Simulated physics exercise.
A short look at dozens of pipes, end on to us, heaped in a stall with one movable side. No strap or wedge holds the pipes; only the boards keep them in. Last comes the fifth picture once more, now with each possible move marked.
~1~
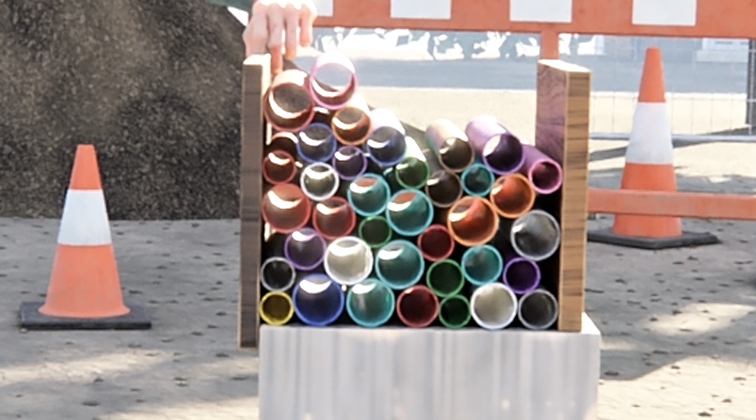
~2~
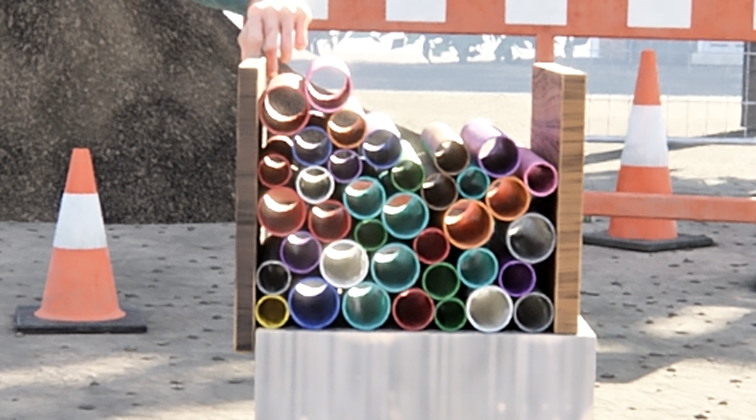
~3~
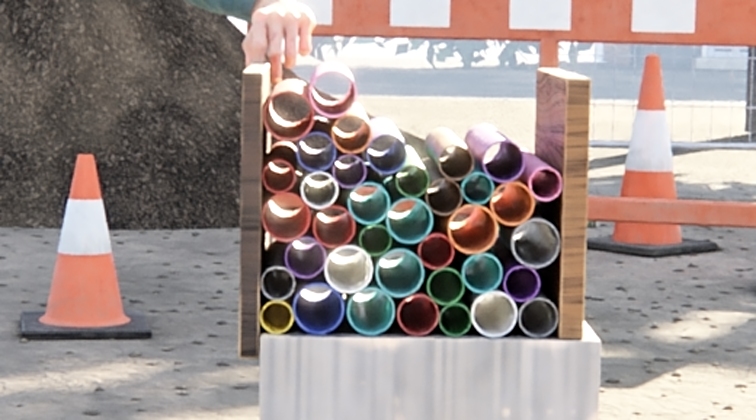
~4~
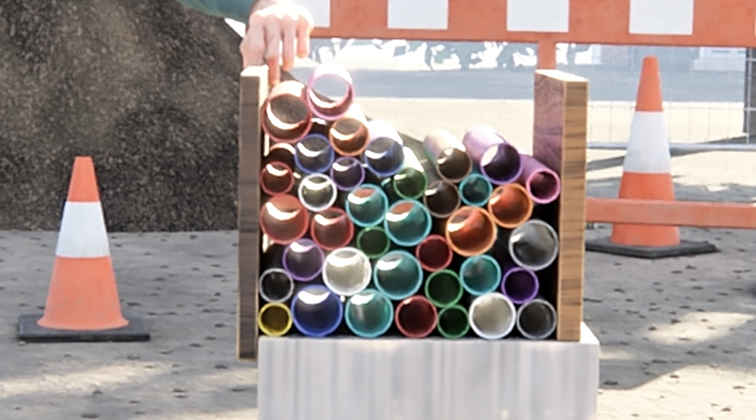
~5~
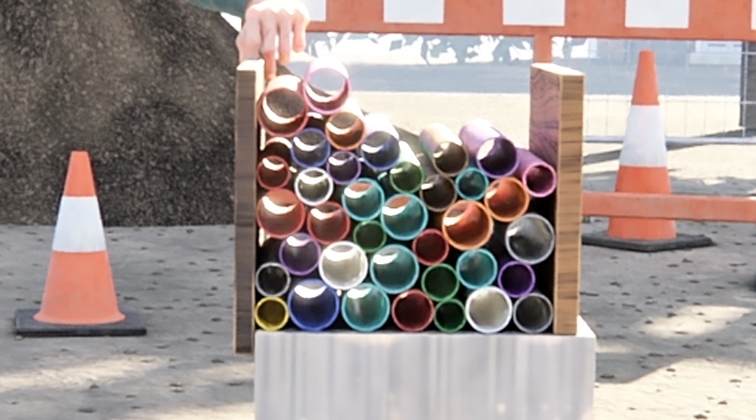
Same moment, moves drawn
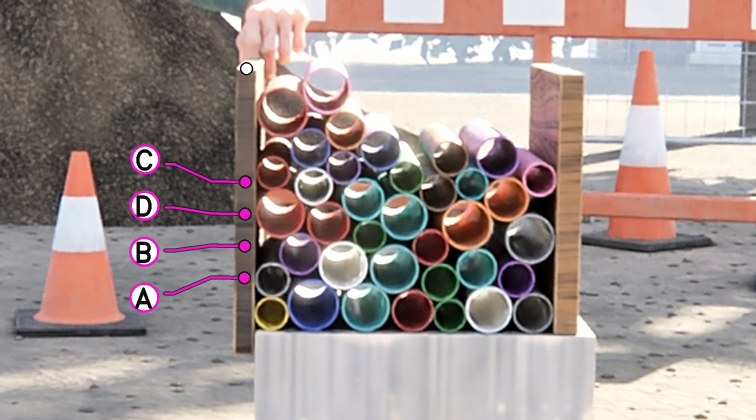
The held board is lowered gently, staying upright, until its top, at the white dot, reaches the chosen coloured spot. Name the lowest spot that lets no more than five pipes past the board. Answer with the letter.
It can be let down to B.
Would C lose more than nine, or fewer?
At C, fewer than nine.
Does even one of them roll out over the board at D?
Yes.
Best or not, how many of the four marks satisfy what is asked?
Three of them.
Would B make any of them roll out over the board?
At B: Yes.
On the copy, A at (244, 278); B at (244, 246); C at (245, 182); D at (245, 214); the white dot at (246, 69).
On B. First, top of the board (256, 148).
Then, top of the board (255, 239).
Finally, top of the board (255, 245), five out over the board.
By contrast, A more than five out over the board; C one out over the board; D five out over the board.
